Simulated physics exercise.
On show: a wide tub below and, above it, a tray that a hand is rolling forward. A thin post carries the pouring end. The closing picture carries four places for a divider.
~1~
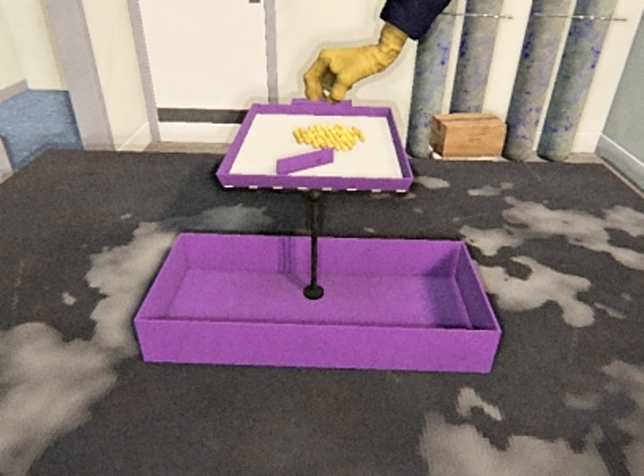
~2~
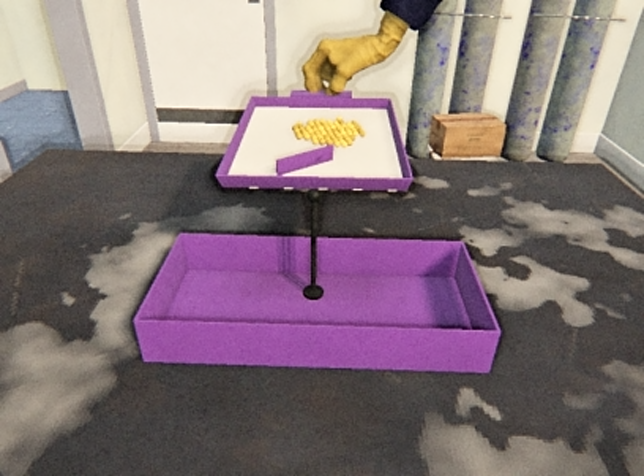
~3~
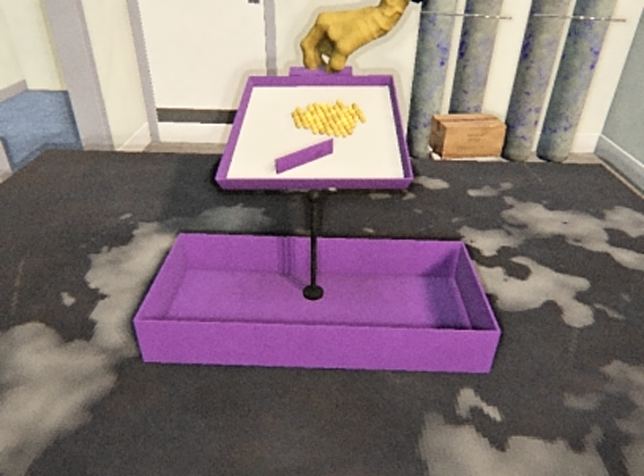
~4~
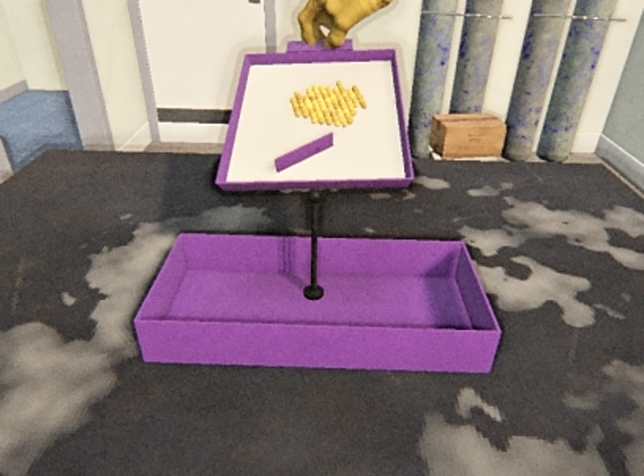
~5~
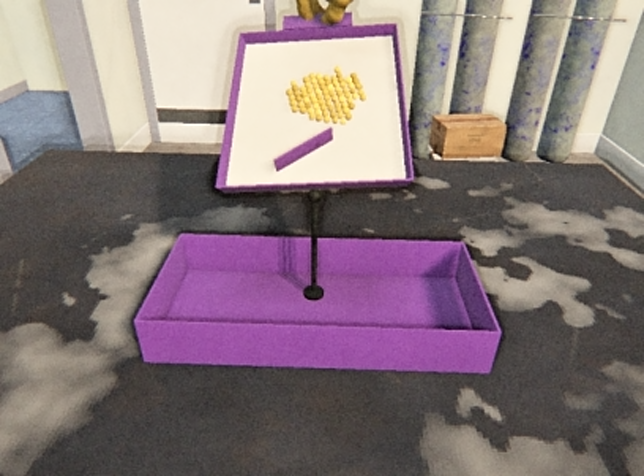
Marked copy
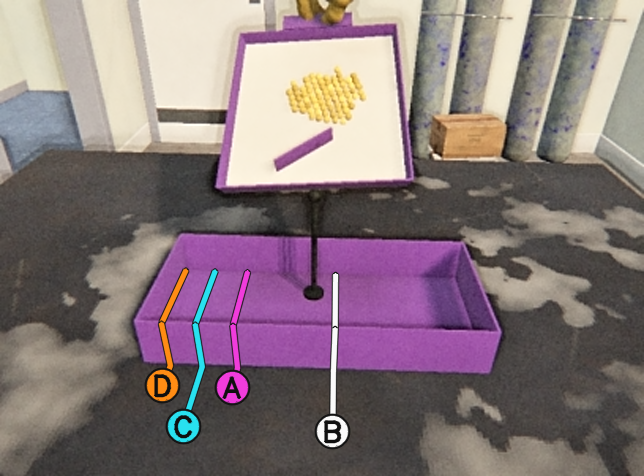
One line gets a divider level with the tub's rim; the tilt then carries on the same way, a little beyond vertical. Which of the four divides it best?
The best line is A.
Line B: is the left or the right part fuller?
More lands on the left.
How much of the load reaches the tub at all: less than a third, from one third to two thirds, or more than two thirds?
More than two thirds.
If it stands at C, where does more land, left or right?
Right.
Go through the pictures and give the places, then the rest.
In the first picture, corners of the pouring end (222, 172) and (408, 177), level; middle of the load (330, 137), puffed corn balls.
In the second picture, corners of the pouring end (222, 173) and (407, 177), barely tipped; fin from (276, 160) to (333, 145).
In the third picture, corners of the pouring end (221, 176) and (407, 176), a little tipped; front corners of the tub (135, 321) and (499, 332).
In the fourth picture, corners of the pouring end (221, 180) and (408, 176), clearly tipped; far corners (249, 56) and (392, 51).
In the fifth picture, corners of the pouring end (221, 183) and (408, 176), clearly tipped; the left corner sinks clearly lower.
On the marked copy, line A crosses the front rim at (233, 324); line B crosses the front rim at (335, 327); line C crosses the front rim at (195, 323); line D crosses the front rim at (162, 322).
With A, of what is caught, roughly half on the left of the divider, roughly half on the right.
With B, of what is caught, almost all on the left of the divider, about a tenth on the right.
With C, of what is caught, just a few on the left of the divider, almost all on the right.
With D, of what is caught, not one piece on the left of the divider, every piece on the right.
